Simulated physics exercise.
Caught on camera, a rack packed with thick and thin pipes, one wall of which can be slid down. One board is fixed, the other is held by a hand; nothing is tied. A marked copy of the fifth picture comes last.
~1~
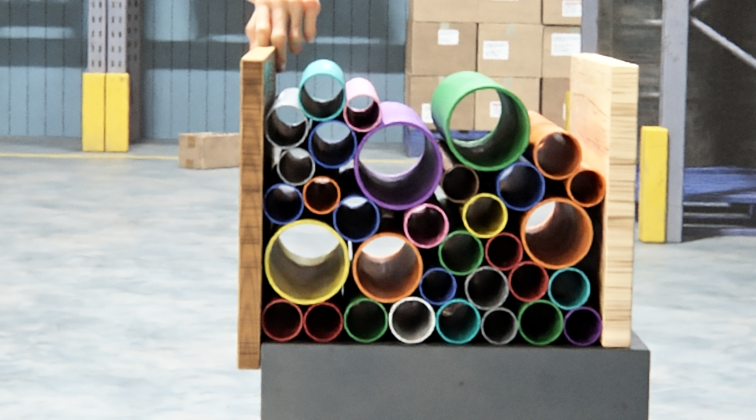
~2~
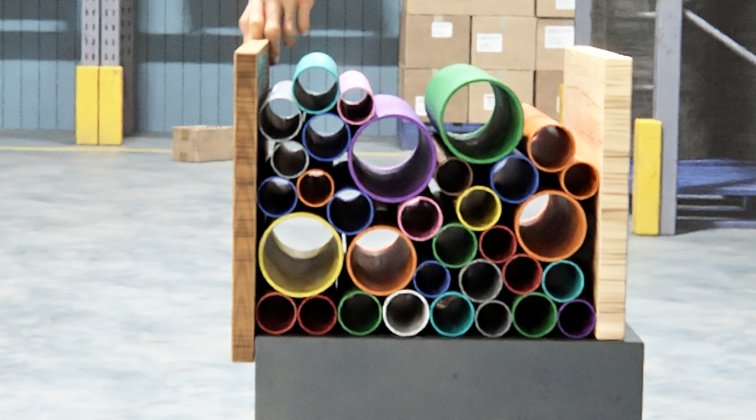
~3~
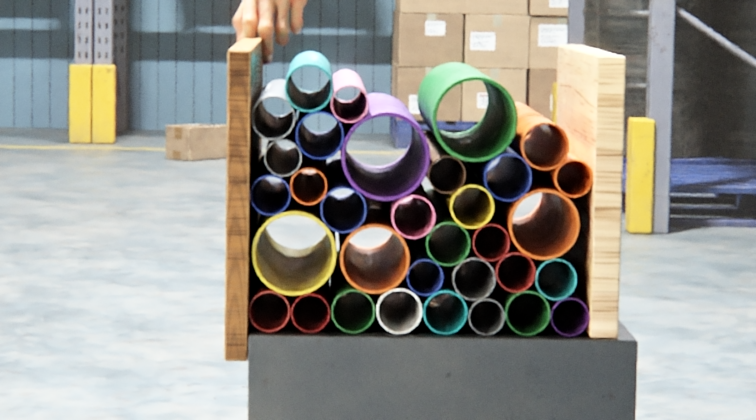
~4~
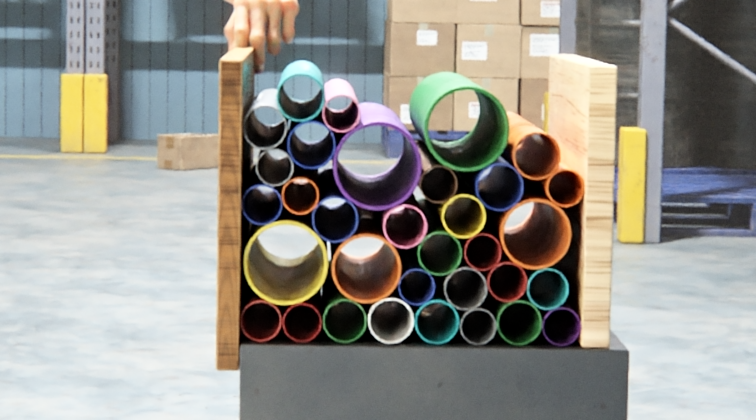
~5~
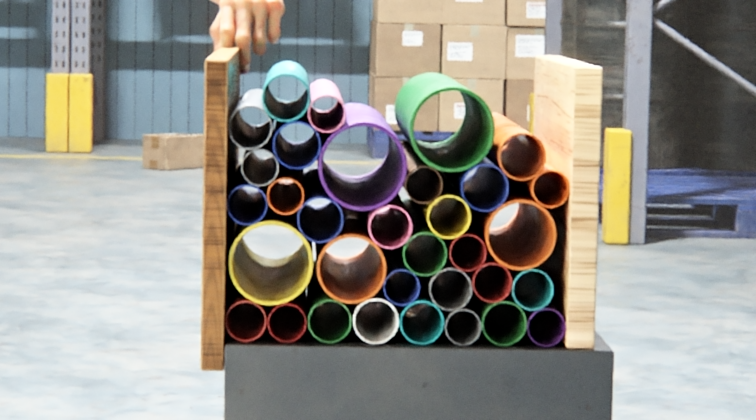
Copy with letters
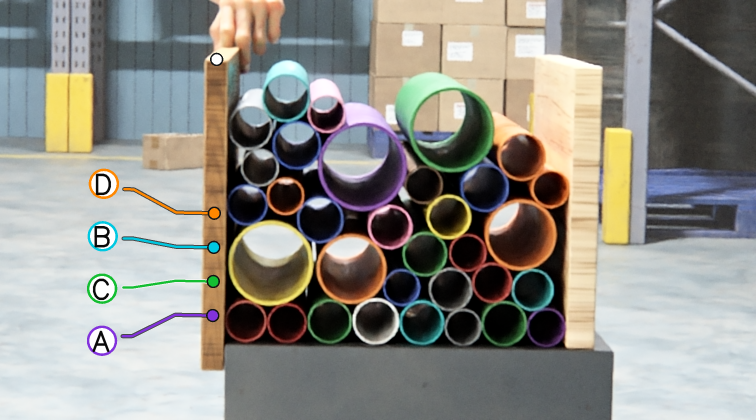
Nothing in the rack of colourful thick and thin pipes moved on its own; the whole view just drifted slightly, with the rack shifting a little left, while a hand stayed on top of the left board.
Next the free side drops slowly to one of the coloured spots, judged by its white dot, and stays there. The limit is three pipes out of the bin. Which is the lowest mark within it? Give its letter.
The lowest mark that will do is D.
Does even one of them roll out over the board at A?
Yes.
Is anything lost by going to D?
Yes, at D.
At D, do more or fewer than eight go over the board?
Fewer than eight.
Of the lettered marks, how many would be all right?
One of them.
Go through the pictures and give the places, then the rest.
In the first picture, a green pipe (462, 253); an orange pipe (557, 233); a blue pipe (333, 144).
In the second picture, a blue pipe (327, 137); a pink pipe (356, 105).
In the third picture, side board (245, 184); a red pipe (269, 311).
In the fourth picture, a blue pipe (417, 287).
In the fifth picture, a green pipe (425, 254); an orange pipe (521, 235); a blue pipe (297, 145).
On the marked copy, A at (212, 315); B at (213, 247); C at (213, 281); D at (214, 214); the white dot at (216, 60).
Taking D. A third of the way, top of the board (228, 134).
Two thirds of the way, top of the board (227, 212).
When it is over, top of the board (227, 213), three out over the board.
As for the rest, A more than three out over the board; B more than three out over the board; C more than three out over the board.
